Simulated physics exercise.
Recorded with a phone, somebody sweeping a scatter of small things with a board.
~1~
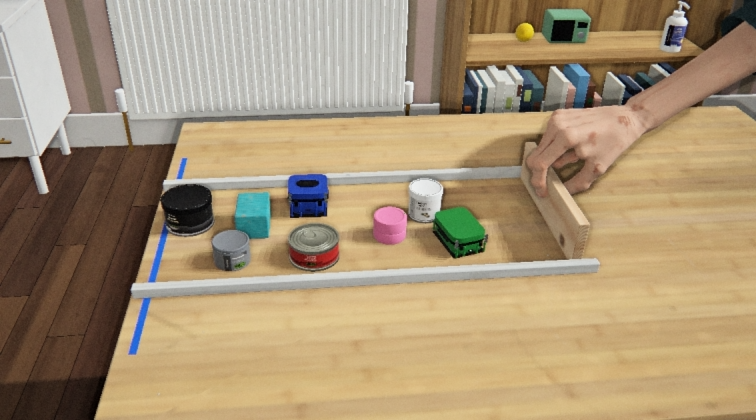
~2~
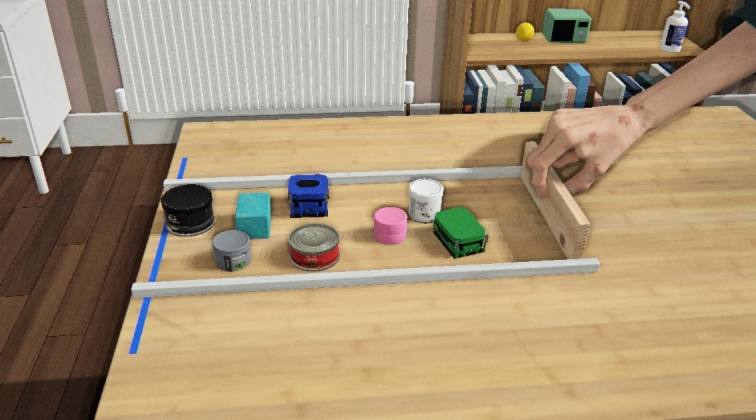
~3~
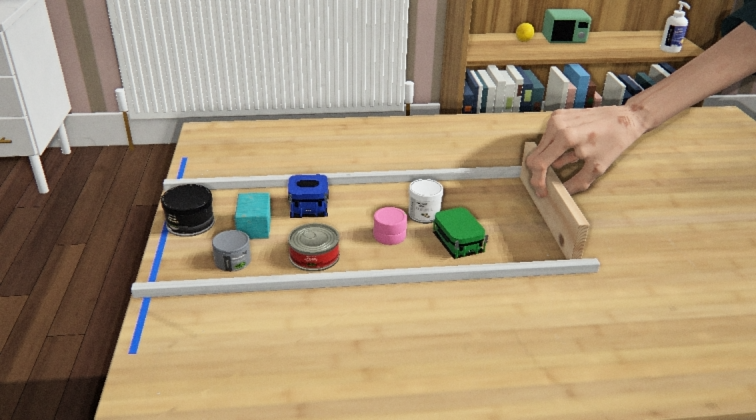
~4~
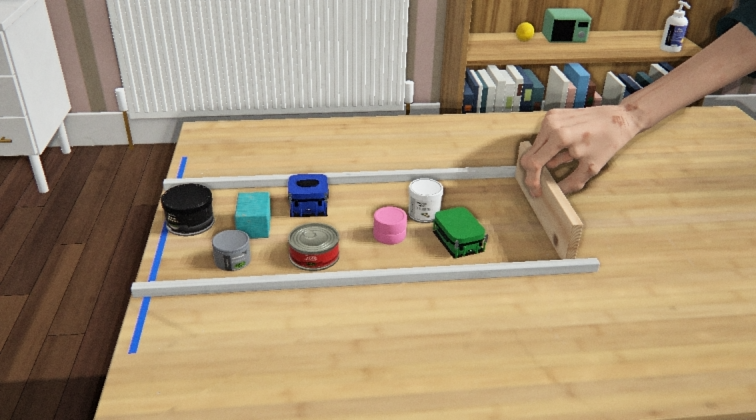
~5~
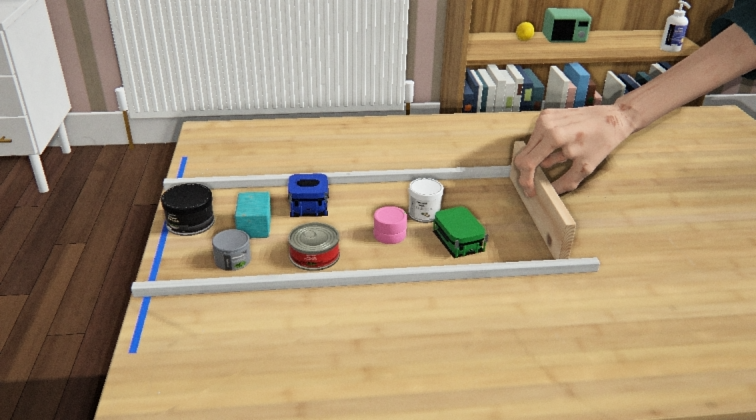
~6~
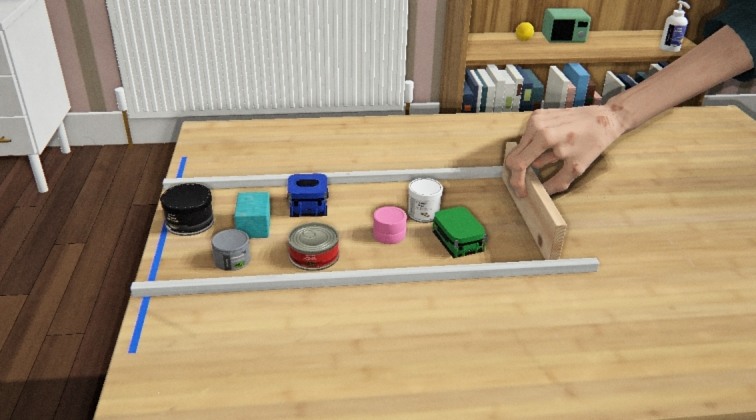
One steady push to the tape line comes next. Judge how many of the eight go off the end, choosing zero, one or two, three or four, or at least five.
At least five go off.
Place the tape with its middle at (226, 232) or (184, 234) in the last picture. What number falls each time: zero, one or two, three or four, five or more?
One or two; five or over.
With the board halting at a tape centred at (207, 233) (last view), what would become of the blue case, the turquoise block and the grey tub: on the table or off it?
Going one by one, the blue case is not lost, the turquoise block is not lost, the grey tub ends up off.
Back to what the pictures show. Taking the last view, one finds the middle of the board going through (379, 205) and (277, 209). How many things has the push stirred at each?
The number moved is 4 and then 8.
A little later, none off yet; black pot at rest near (188, 209); grey tub at rest near (231, 250); turquoise block at rest near (253, 215).
Next, none off yet; black pot shifted a little near (178, 206); grey tub shifted about its own width near (179, 252); turquoise block shifted about its own width near (223, 212).
When it is over, the number that fall off is five or more; down, green case, white pot, pink lid, red pot, blue case, turquoise block, grey tub and black pot.
